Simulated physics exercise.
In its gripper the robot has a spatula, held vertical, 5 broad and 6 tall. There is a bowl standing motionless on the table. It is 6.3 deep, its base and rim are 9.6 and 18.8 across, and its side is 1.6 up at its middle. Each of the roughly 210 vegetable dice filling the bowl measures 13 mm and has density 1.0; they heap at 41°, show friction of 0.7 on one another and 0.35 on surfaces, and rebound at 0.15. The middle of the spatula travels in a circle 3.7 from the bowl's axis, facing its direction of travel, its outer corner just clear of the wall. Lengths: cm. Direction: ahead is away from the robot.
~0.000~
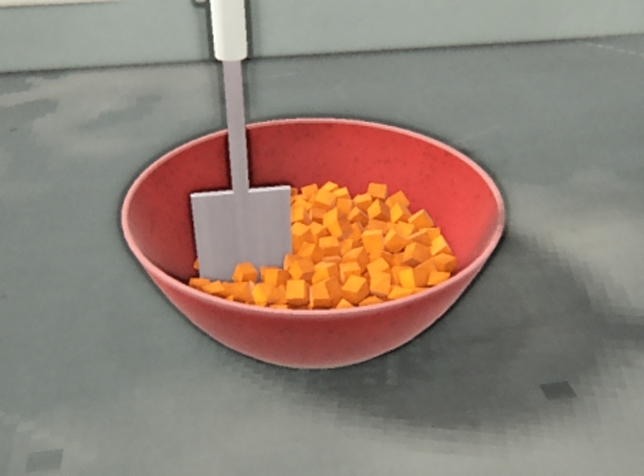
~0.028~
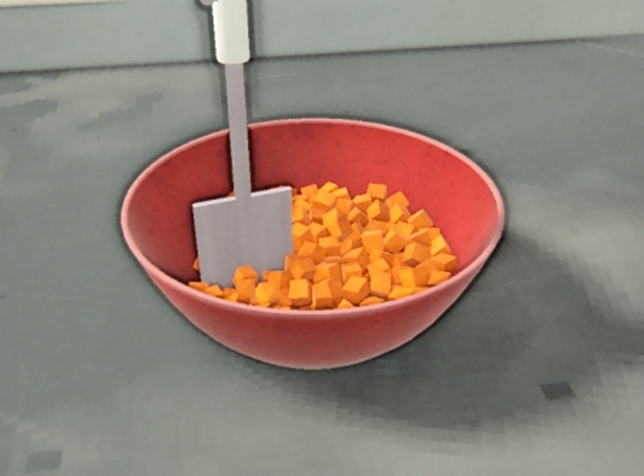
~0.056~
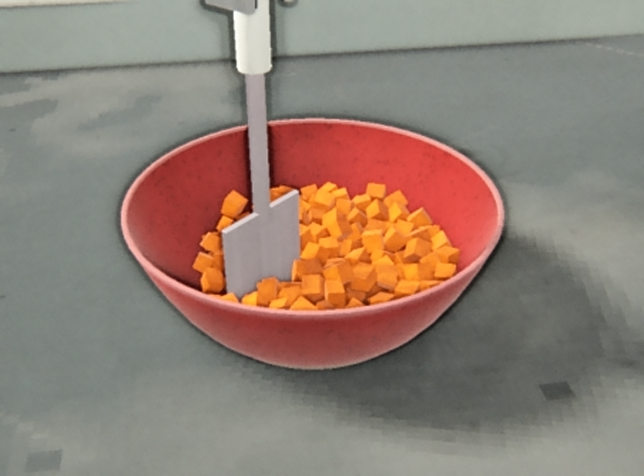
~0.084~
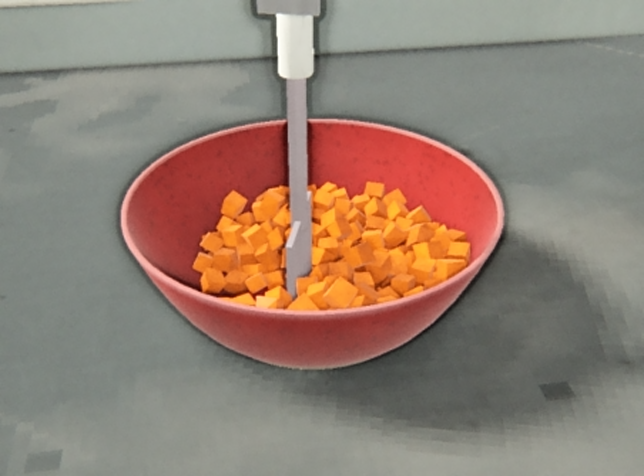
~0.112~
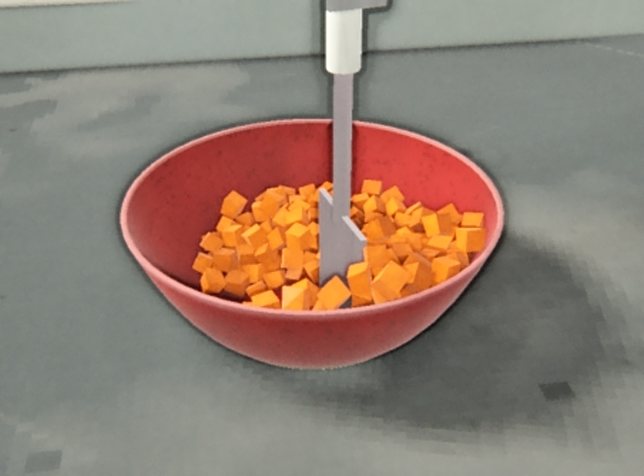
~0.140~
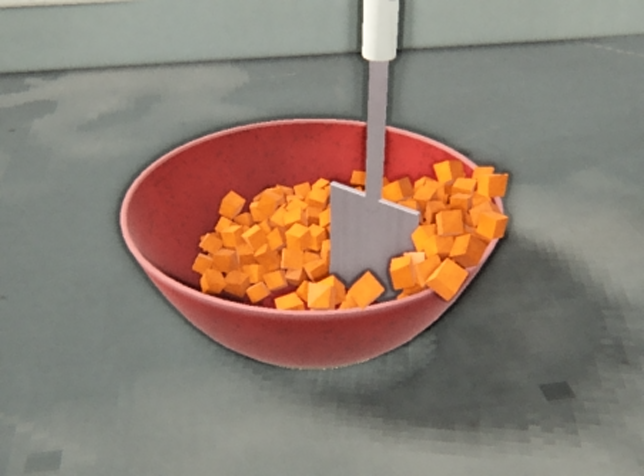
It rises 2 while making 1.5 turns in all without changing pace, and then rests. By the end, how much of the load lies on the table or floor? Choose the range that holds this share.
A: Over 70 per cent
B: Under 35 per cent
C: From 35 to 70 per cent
C, from 35 to 70 per cent.
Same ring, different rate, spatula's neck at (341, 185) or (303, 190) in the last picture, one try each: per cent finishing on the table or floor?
Roughly 20 per cent on the first try and 15 per cent on the second.
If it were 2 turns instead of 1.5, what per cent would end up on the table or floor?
I'd expect around 40 per cent.
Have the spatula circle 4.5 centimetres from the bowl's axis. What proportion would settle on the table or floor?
Then about 40 per cent.
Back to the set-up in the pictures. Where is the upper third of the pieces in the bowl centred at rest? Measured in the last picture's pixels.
Near (383, 295).
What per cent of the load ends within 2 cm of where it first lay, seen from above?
About 5 per cent.
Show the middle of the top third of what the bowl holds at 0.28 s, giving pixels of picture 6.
Near (218, 160).
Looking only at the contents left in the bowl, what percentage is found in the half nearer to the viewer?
Roughly 55 per cent.
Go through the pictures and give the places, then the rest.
The spatula neck at (239, 164), 0° round; upper third of the load around (332, 241), from x 200 to 445, top at y 195; 214 in the bowl, in the first frame.
The spatula neck at (241, 169), 11° round; upper third of the load around (330, 249), from x 200 to 445, top at y 195, in the second frame.
The spatula neck at (260, 182), 40° round; upper third of the load around (334, 263), from x 205 to 445, top at y 195, in the third frame.
The spatula neck at (299, 189), 71° round; upper third of the load around (350, 275), from x 205 to 460, top at y 195, in the fourth frame.
The spatula neck at (342, 184), 103° round; upper third of the load around (391, 257), from x 205 to 475, top at y 190, in the fifth frame.
The spatula neck at (375, 170), 134° round; upper third of the load around (429, 229), from x 205 to 490, top at y 170; 213 in the bowl, 1 in flight or on the tool, in the sixth frame.
After 0.28 s, 287° round, highest piece 11 above the table; 158 in the bowl, 7 on the table or floor, 49 in flight or on the tool.
After 0.42 s, 81° round, highest piece 9 above the table; 127 in the bowl, 66 on the table or floor, 21 in flight or on the tool.
After 0.68 s, 180° round, highest piece 4 above the table; 117 in the bowl, 97 on the table or floor.
After 1.38 s, 180° round, highest piece 4 above the table; 117 in the bowl, 97 on the table or floor.
In the end, 117 in the bowl, 97 on the table or floor. That is 45 % on the table or floor.
